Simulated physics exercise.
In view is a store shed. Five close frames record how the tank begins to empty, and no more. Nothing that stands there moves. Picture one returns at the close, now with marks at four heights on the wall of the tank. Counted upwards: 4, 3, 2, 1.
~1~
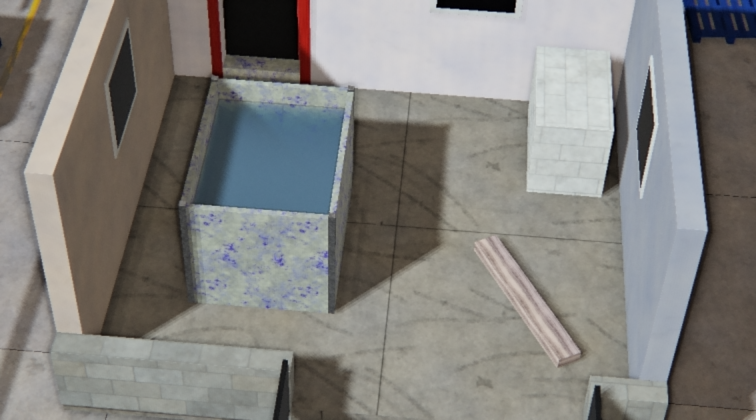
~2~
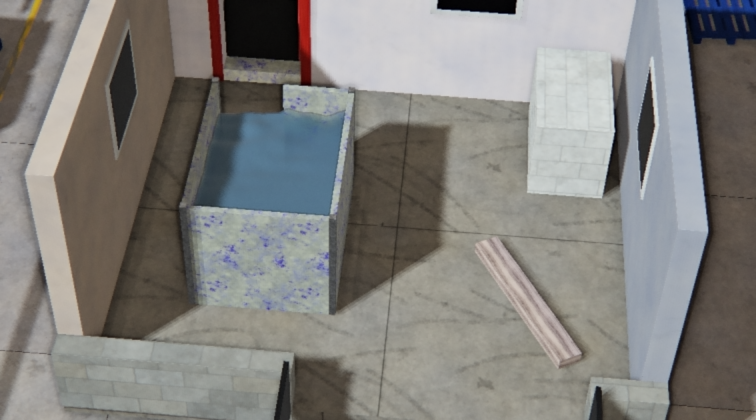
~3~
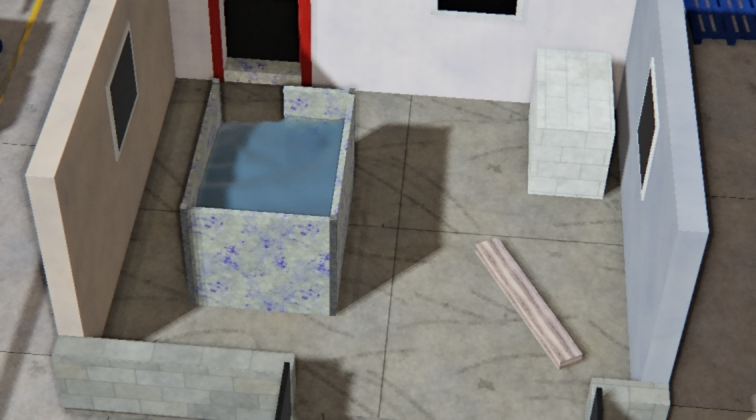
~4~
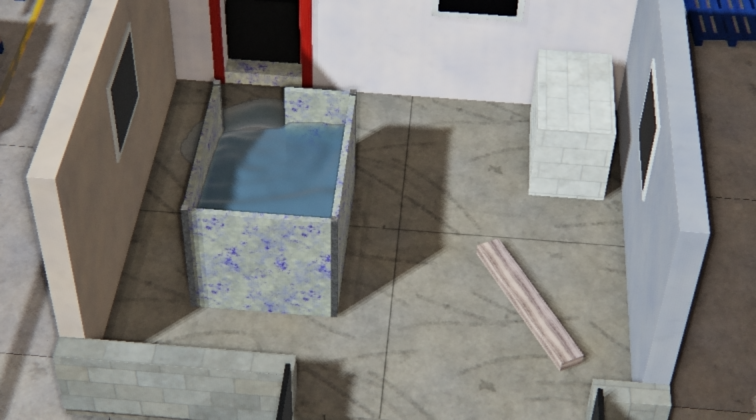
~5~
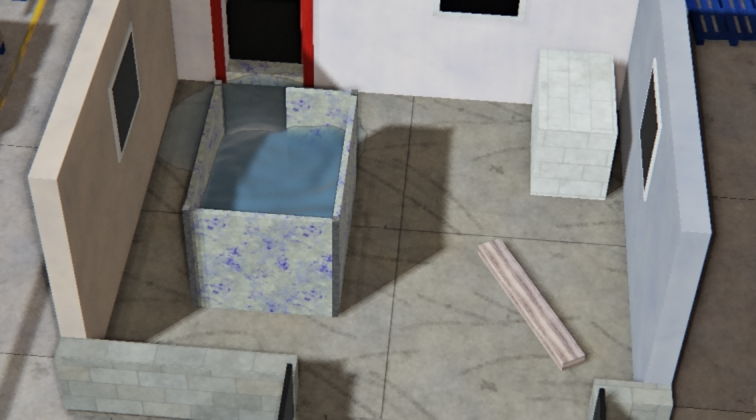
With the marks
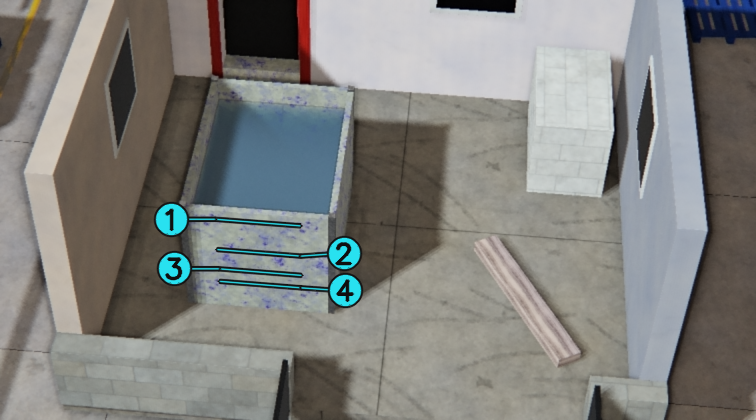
A roofless store shed with cream, white and pale blue walls stands on a stained concrete floor, seen from high above its low front blocks. A speckled, purple-flecked tank of blue water sits left of centre before a red-framed doorway, with a pale block stack and a pinkish plank to the right. Part of the tank's back wall opens, and the water ripples and pours out through the gap, its surface sloping.
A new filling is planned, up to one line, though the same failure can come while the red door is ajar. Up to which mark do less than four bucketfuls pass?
4 is the one.
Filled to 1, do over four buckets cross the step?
Yes.
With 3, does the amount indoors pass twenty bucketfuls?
No, it does not.
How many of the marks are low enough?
One of the four.
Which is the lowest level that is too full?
Here it is level 3.
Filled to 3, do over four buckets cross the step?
Yes, that goes wrong.
In cyan, 1 at (257, 222); 2 at (259, 252); 3 at (260, 272); 4 at (260, 284); from the bottom up 4, 3, 2, 1.
Choosing 1, dozens of bucketfuls pour in.
Choosing 2, dozens of bucketfuls pour in.
Choosing 3, about 9 bucketfuls get in.
Choosing 4, a splash gets over, under a bucket.
